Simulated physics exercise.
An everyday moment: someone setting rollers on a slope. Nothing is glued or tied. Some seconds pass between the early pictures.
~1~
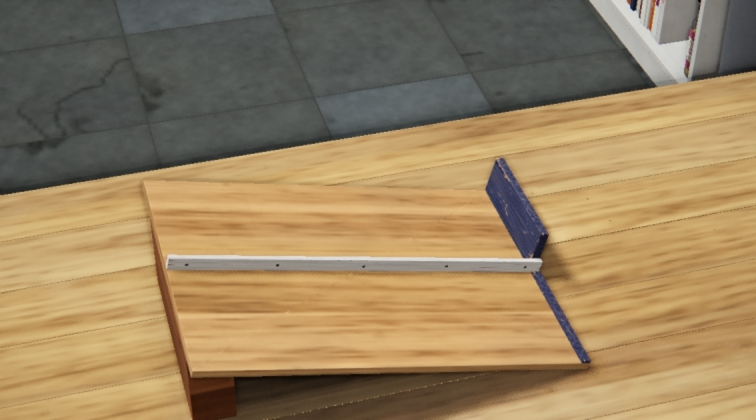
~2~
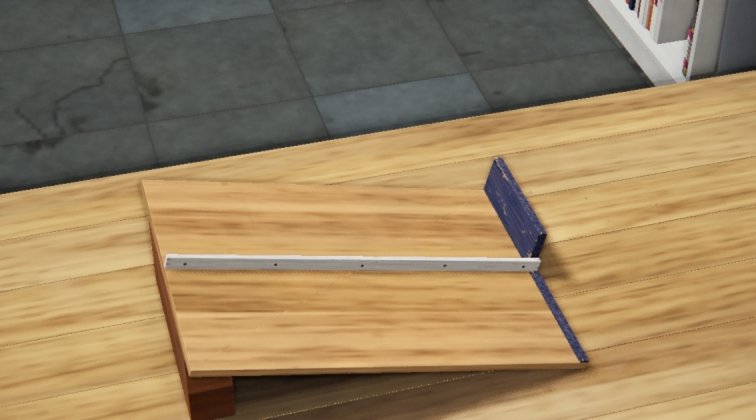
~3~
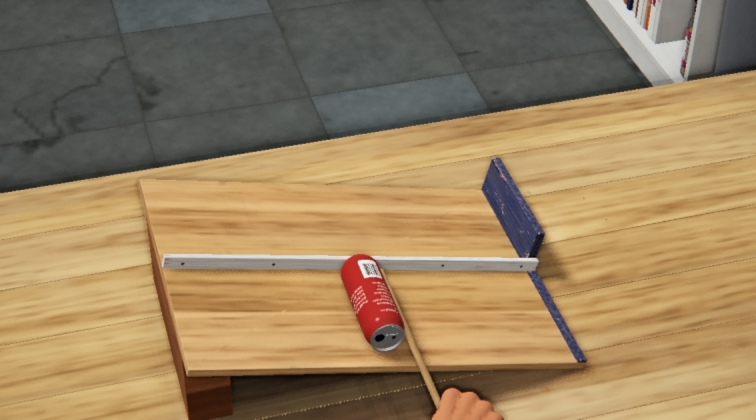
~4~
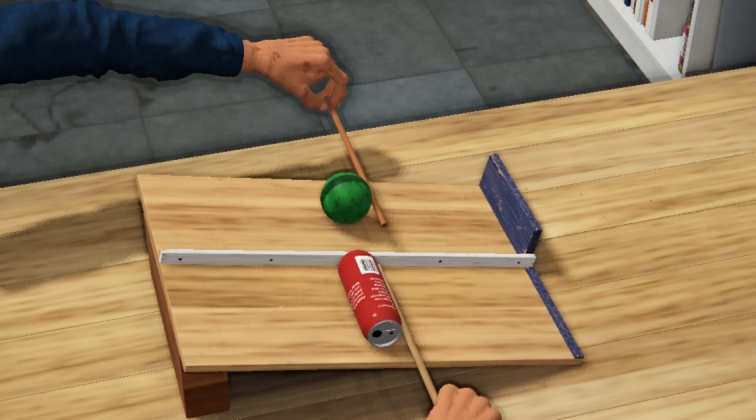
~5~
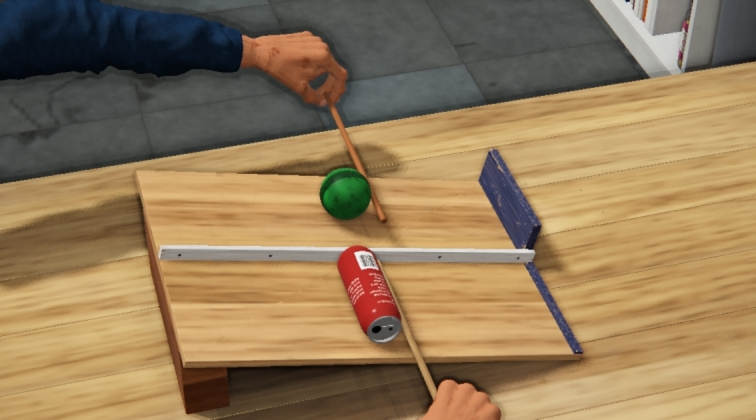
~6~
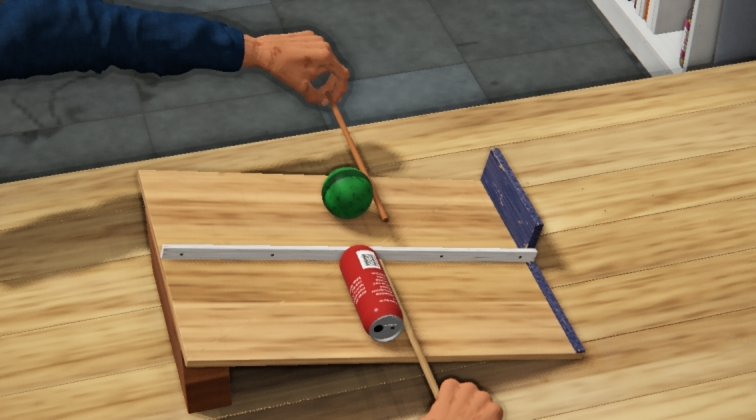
The clip opens on an empty, tilted wooden board divided by a pale strip, with a blue barrier at its right edge. A red can appears on the near side, held back by a hand's stick, then a green ball appears on the far side behind another hand's stick. Both then stay practically still.
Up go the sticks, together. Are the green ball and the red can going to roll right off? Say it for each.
As it turns out, the green ball gets caught, the red can runs past the strip.
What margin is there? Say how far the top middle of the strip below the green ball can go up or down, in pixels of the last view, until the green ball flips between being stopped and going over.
About 24 pixels down.
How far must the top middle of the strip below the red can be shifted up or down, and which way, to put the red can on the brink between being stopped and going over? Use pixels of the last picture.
Roughly 8 pixels up.
Then, 0.54 s after the last picture, green ball rolling on the board near (476, 197); red can rolling on the board near (499, 292).
Then, 1.10 s after the last picture, green ball resting against the strip near (486, 198); red can off the board.
By the end, the green ball is held by the strip, near (486, 198); the red can goes over the end.
